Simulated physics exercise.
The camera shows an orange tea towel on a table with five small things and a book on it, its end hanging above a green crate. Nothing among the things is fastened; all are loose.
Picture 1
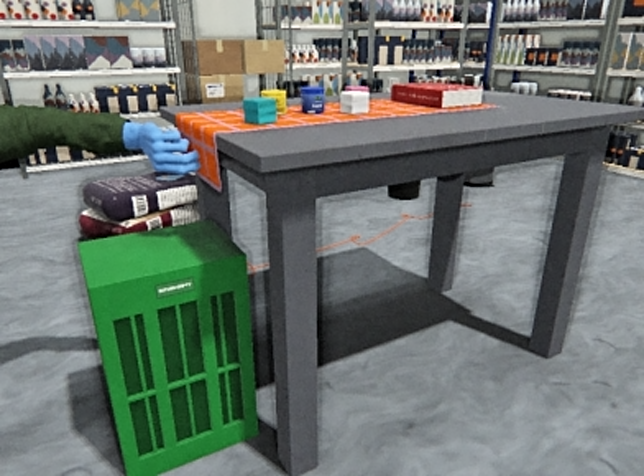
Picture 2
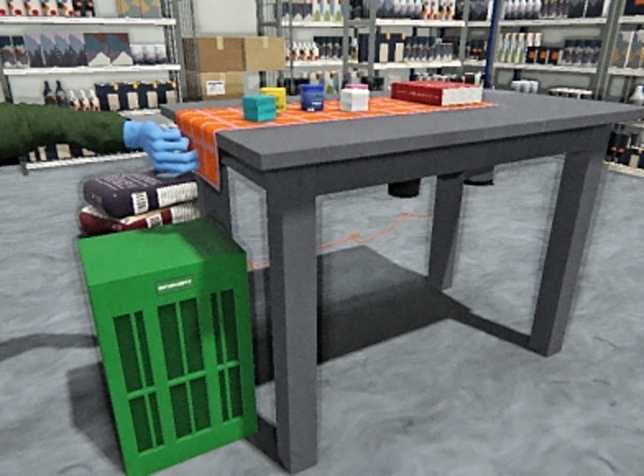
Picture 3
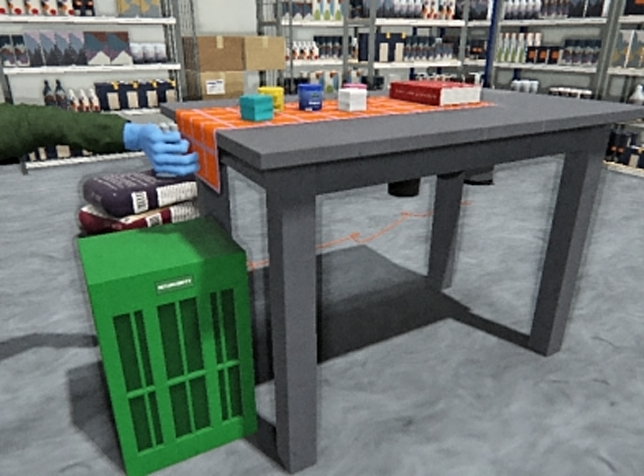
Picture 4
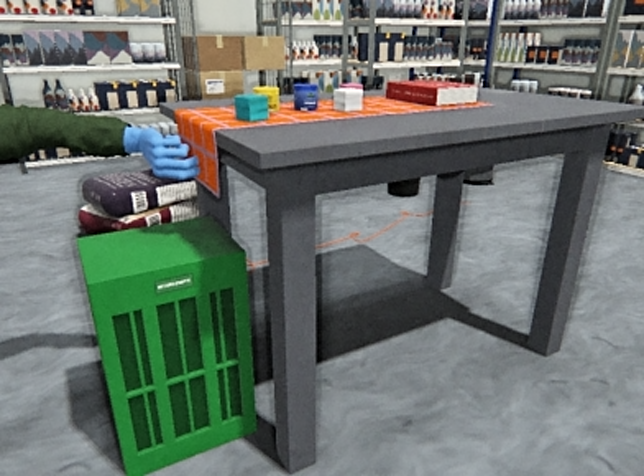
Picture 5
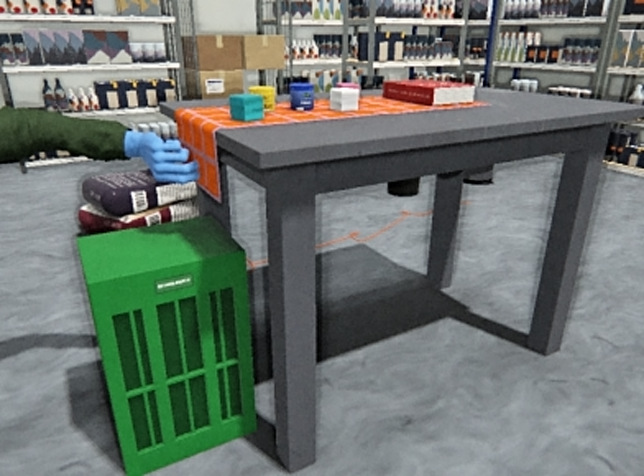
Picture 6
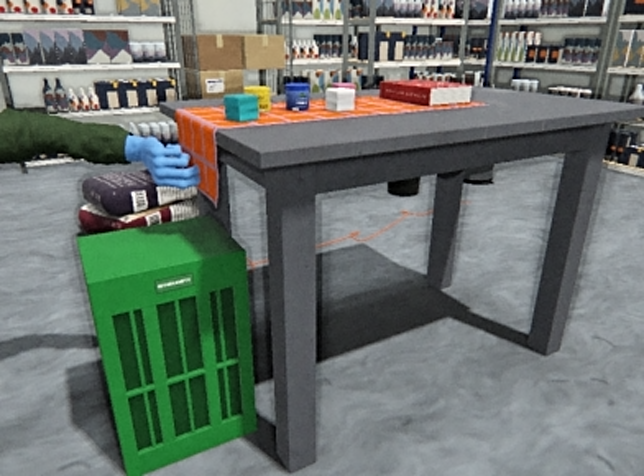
We see a blue-gloved hand gripping the end of an orange checked cloth above a green crate. The hand slowly draws it down over the table's edge, and the small colourful containers and red book shift slightly left with it.
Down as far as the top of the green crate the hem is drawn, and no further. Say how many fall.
Count: One.
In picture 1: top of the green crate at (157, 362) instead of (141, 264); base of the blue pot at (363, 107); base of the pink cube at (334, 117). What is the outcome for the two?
Final state: The blue pot is still in place, the pink cube is no longer up.
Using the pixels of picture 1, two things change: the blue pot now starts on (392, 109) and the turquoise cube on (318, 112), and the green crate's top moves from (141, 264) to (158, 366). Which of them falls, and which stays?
Outcome for the blue pot: It stays. Outcome for the turquoise cube: It is lost.
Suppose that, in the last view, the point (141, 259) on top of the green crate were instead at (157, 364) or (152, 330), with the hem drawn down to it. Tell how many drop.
First case 4, second case 3.
Soon after, hem near (201, 217); all still up.
After that, hem on the crate; turquoise cube gone.
In the end, hem on the crate; turquoise cube gone. It carries off one.
